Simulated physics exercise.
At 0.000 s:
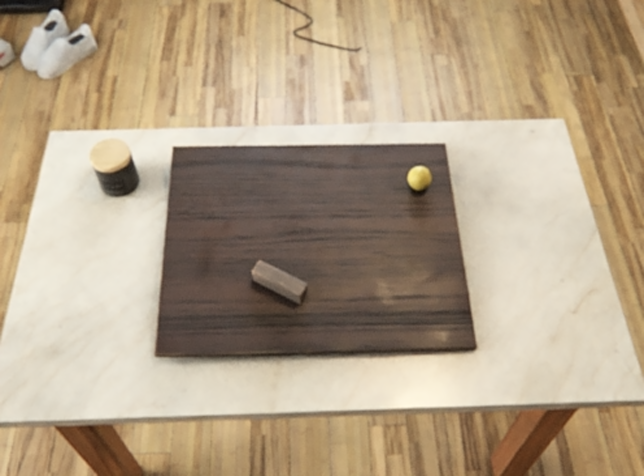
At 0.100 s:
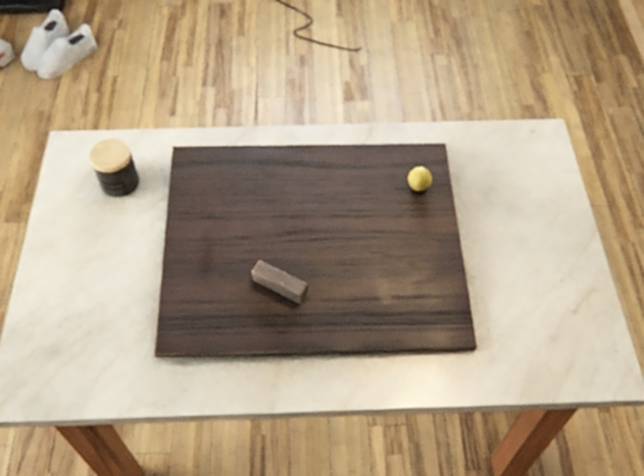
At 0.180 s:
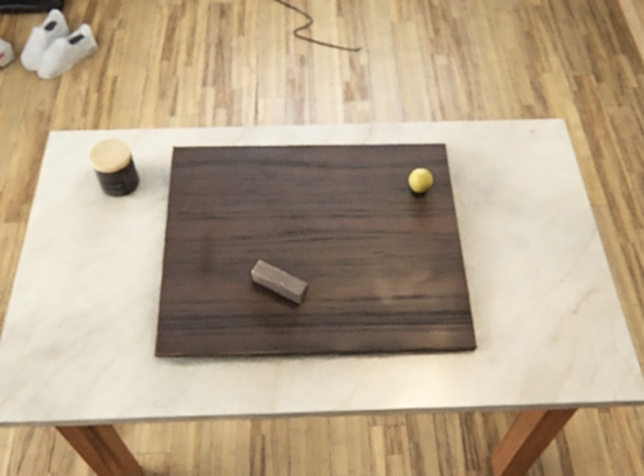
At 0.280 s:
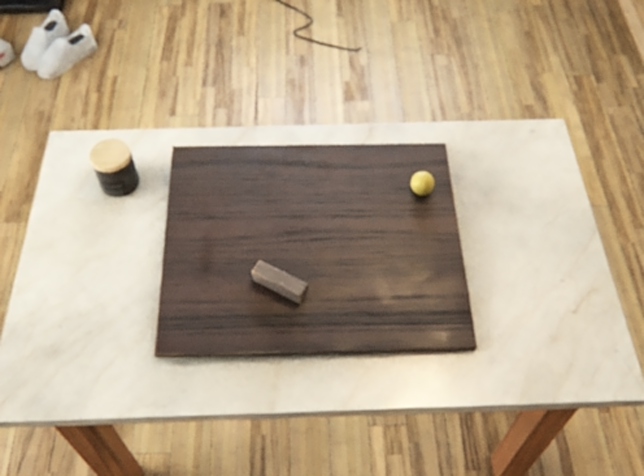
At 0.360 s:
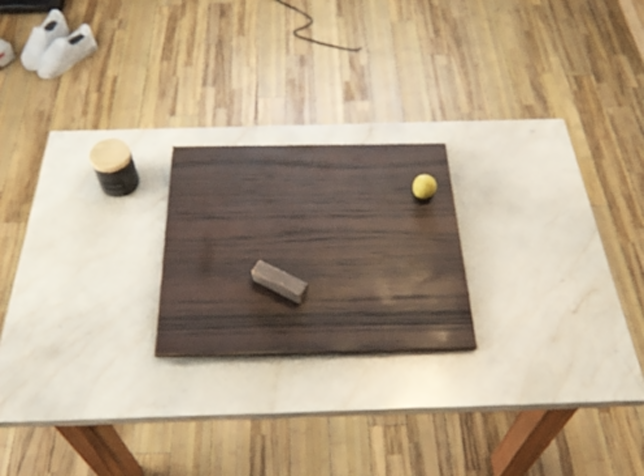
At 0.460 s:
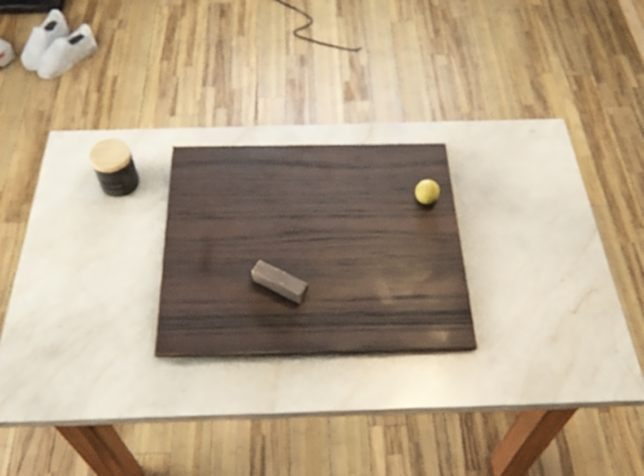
A dark wooden board lies on a table as a yellow lemon creeps slightly nearer.
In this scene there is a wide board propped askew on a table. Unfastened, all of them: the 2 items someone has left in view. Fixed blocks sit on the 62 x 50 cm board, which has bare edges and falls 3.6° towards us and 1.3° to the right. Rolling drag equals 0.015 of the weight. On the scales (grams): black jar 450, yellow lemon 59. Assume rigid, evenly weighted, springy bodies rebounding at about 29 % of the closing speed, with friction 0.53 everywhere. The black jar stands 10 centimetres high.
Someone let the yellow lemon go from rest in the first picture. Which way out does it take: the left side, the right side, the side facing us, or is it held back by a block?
The right side.
After 0.76 s, 28 cm of board to the near edge; yellow lemon near (441, 217).
After 1.06 s, 19 cm of board to the near edge; yellow lemon near (464, 255).
After 1.26 s, it has gone over the right edge; yellow lemon near (486, 294).
After 1.46 s, it has gone over the right edge; yellow lemon near (520, 327).
In the end (1.6 s), it has gone over the right edge; black jar under 8 cm from the start.
